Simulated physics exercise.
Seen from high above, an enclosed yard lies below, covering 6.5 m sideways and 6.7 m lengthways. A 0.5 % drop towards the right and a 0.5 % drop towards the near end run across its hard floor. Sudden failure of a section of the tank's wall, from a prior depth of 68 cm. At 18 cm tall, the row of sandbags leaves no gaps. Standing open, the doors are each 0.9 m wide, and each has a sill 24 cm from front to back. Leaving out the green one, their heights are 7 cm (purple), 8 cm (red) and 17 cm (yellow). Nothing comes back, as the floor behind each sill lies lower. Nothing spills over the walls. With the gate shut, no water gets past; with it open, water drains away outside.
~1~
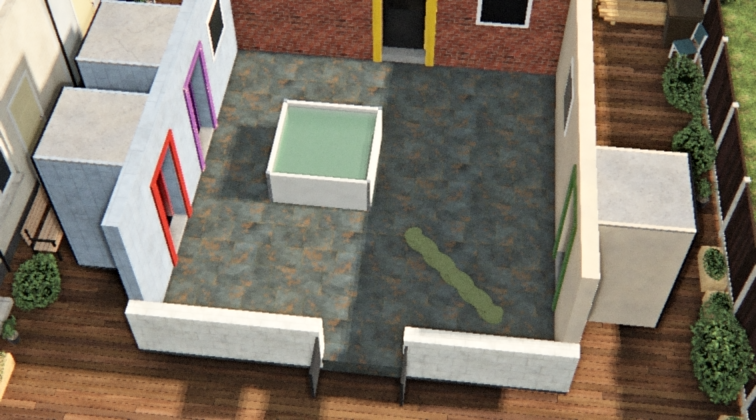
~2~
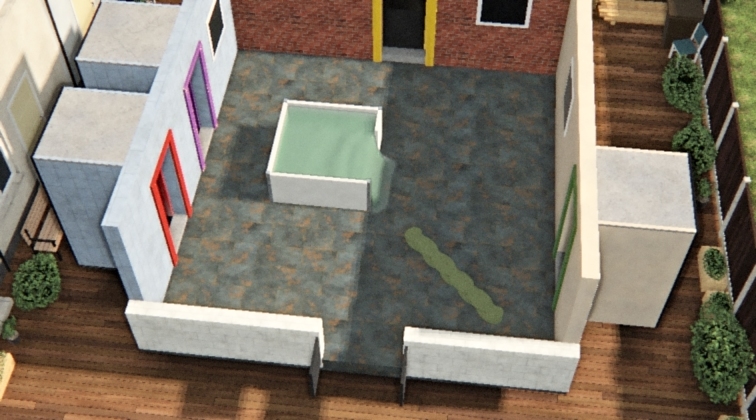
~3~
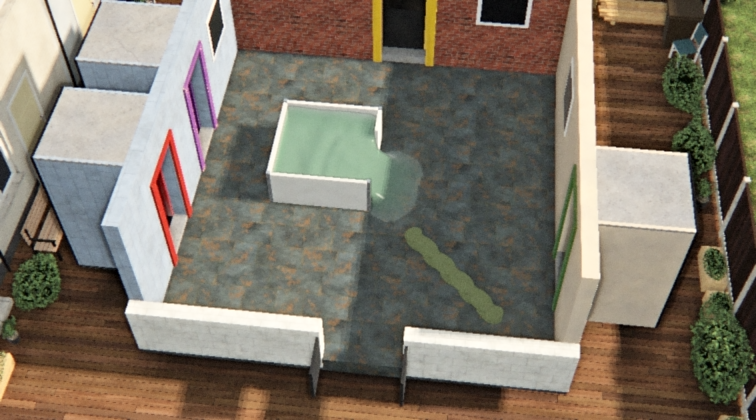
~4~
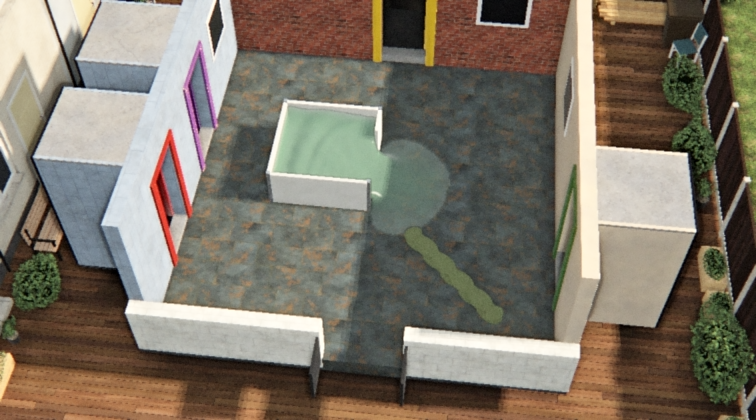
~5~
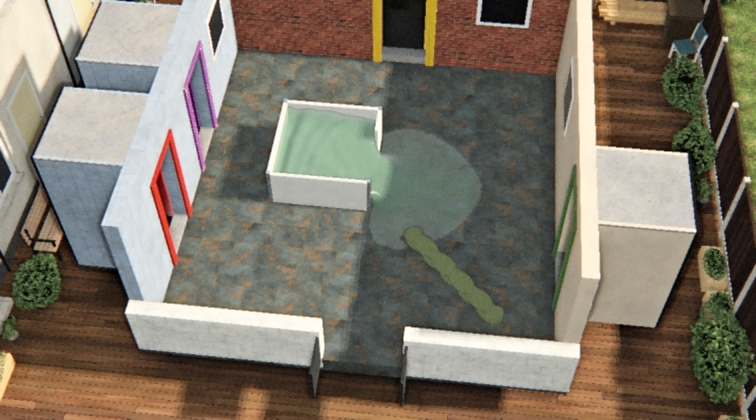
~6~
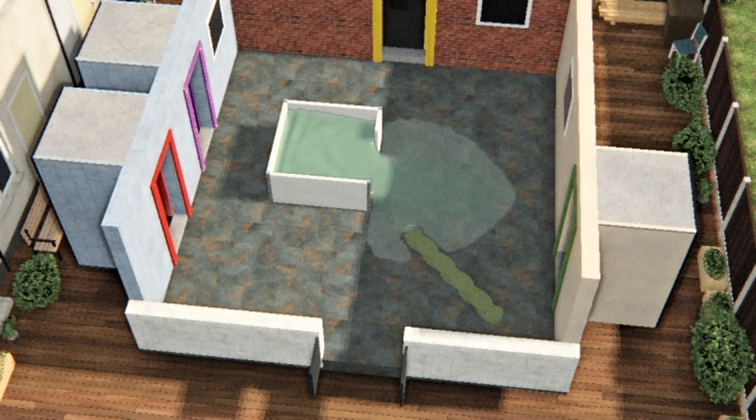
Pale green water bursts through the right side of a low white tank and fans out in a widening translucent sheet across the dark stone floor, reaching around the upper end of an olive-green row of sandbags. The walled yard is seen from high above by a still camera. Red and purple doors stand at left, a yellow one at the back brick wall, a green one at right, and an open gate in front.
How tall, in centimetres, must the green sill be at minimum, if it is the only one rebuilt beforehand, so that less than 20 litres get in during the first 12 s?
It needs to be at least 17 cm tall.
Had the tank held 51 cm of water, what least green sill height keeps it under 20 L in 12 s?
About 12.5 centimetres.
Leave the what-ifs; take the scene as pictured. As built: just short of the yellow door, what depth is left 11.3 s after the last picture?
Some 3.5 cm.
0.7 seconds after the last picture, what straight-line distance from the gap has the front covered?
3.8 m.
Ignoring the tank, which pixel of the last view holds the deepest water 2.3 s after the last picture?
Look close to (555, 370).
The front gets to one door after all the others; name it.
Door: Purple.
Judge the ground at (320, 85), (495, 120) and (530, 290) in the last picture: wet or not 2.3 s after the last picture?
One by one: Clear, drenched, drenched.
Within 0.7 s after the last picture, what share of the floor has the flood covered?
I'd say near 25 percent is wet.
Then, 0.7 s after the last picture water covers 25 % of the floor, deepest (35 cm) near (376, 193); 6 cm at the green door, 0 litres in over its 25 cm sill.
Then, 2.3 s after the last picture water covers 35 % of the floor, deepest (32 cm) near (555, 370); 18 cm at the green door, 1 litre in over its 25 cm sill.
Then, 11.3 s after the last picture water covers 95 % of the floor, deepest (8 cm) near (555, 370); 6 cm at the green door, 1 litre in over its 25 cm sill.
At the green door as built, the water peaked near 25 cm, 1.3 s after the last picture.
With a sill of 14.5 cm, 39 litres would have come in within the 12 s; with 19.5 cm, 11 litres. So under 20 litres takes about 17 cm.
